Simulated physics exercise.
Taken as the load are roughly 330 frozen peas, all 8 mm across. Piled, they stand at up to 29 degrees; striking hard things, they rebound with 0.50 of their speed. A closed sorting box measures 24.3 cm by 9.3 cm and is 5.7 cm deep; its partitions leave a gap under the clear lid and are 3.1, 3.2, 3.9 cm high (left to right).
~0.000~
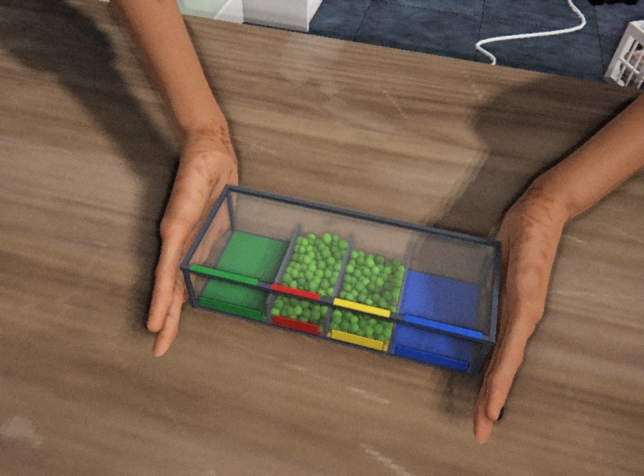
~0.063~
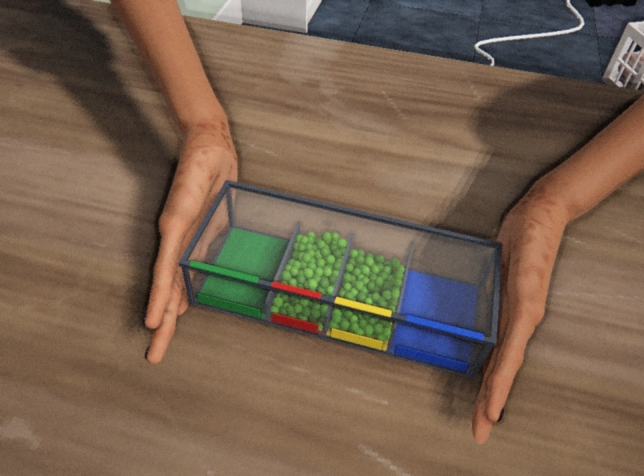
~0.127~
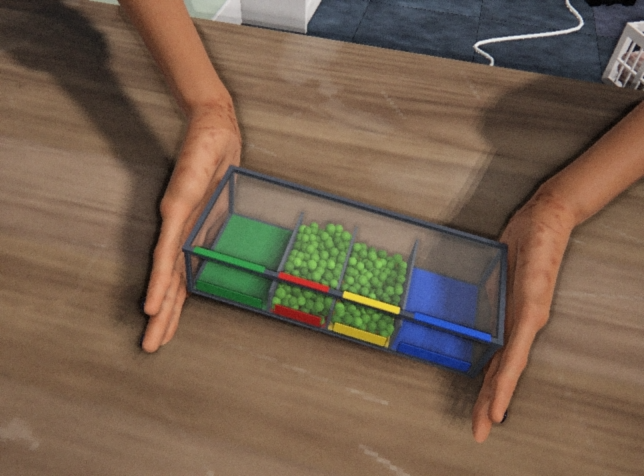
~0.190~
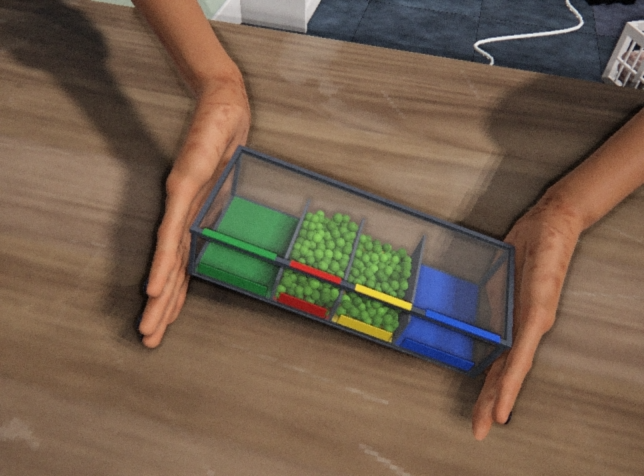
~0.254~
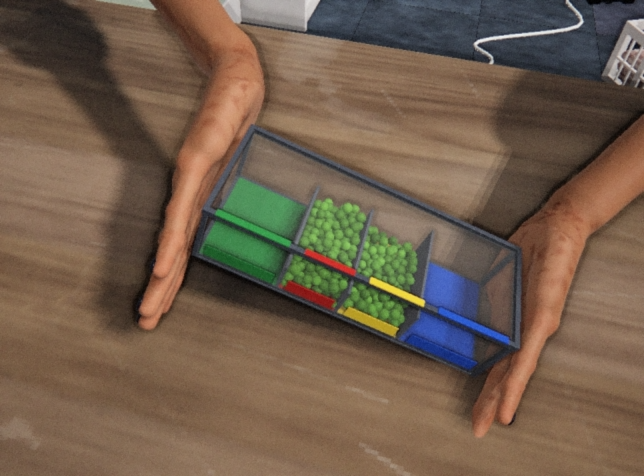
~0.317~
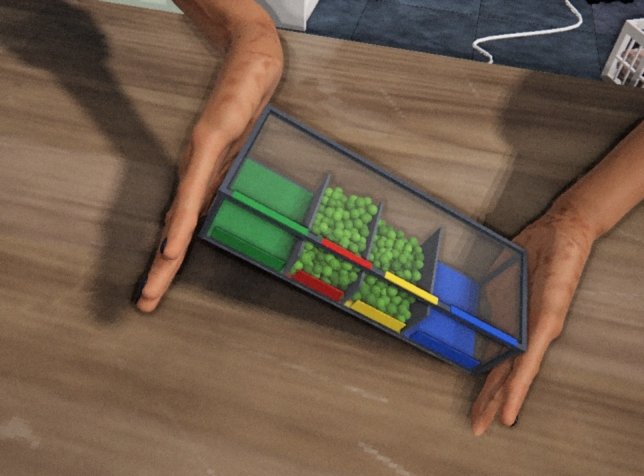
On a wooden tabletop, two hands hold a clear box with green, red, yellow and blue sections, small green balls filling the middle two, and tilt it so its left end rises while the balls stay in their sections.
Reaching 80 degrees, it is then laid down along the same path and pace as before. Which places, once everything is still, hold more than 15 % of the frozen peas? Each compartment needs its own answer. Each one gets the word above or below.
Red: Qualifies; blue: Qualifies; green: Does not qualify; yellow: Qualifies.
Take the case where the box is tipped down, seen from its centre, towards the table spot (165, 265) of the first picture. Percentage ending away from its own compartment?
The share would be about 35 percent.
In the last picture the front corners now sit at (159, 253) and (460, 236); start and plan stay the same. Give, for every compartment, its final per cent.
Red = 35 %, blue = 0 %, green = 30 %, yellow = 30 %.
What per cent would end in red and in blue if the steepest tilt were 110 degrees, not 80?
In per cent, red 0 and blue 60.
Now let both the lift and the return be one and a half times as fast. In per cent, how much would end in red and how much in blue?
Red 25 %, blue 25 %.
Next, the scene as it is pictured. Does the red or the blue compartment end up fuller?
Red compartment.
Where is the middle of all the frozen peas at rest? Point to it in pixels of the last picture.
My guess is close to (373, 295).
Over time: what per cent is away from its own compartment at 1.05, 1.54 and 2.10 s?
First 15, next 25, last 25.
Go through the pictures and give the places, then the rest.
In the first picture, box tilt 0 degrees, front corners at (186, 266) and (489, 338); red 55 %, yellow 45 %.
In the second picture, box tilt 2 degrees, front corners at (185, 262) and (490, 339).
In the third picture, box tilt 6 degrees, front corners at (189, 248) and (497, 341), lowest corner right back.
In the fourth picture, box tilt 12 degrees, front corners at (197, 229) and (505, 342), lowest corner right back.
In the fifth picture, box tilt 18 degrees, front corners at (209, 209) and (513, 344), lowest corner right back.
In the sixth picture, box tilt 24 degrees, front corners at (225, 190) and (520, 346), lowest corner right back; red 55 %, yellow 45 %. The box's pace is about 95 degrees a second.
Then, at 1.05 s, tilt 78 degrees; red 45 %, blue 5 %, yellow 50 %.
Then, at 1.54 s, tilt 33 degrees; red 30 %, blue 20 %, yellow 45 %.
Then, at 2.10 s, tilt 0 degrees; red 30 %, blue 20 %, yellow 45 %.
At rest (2.5 s), red 30 %, blue 20 %, green 0 %, yellow 45 %.
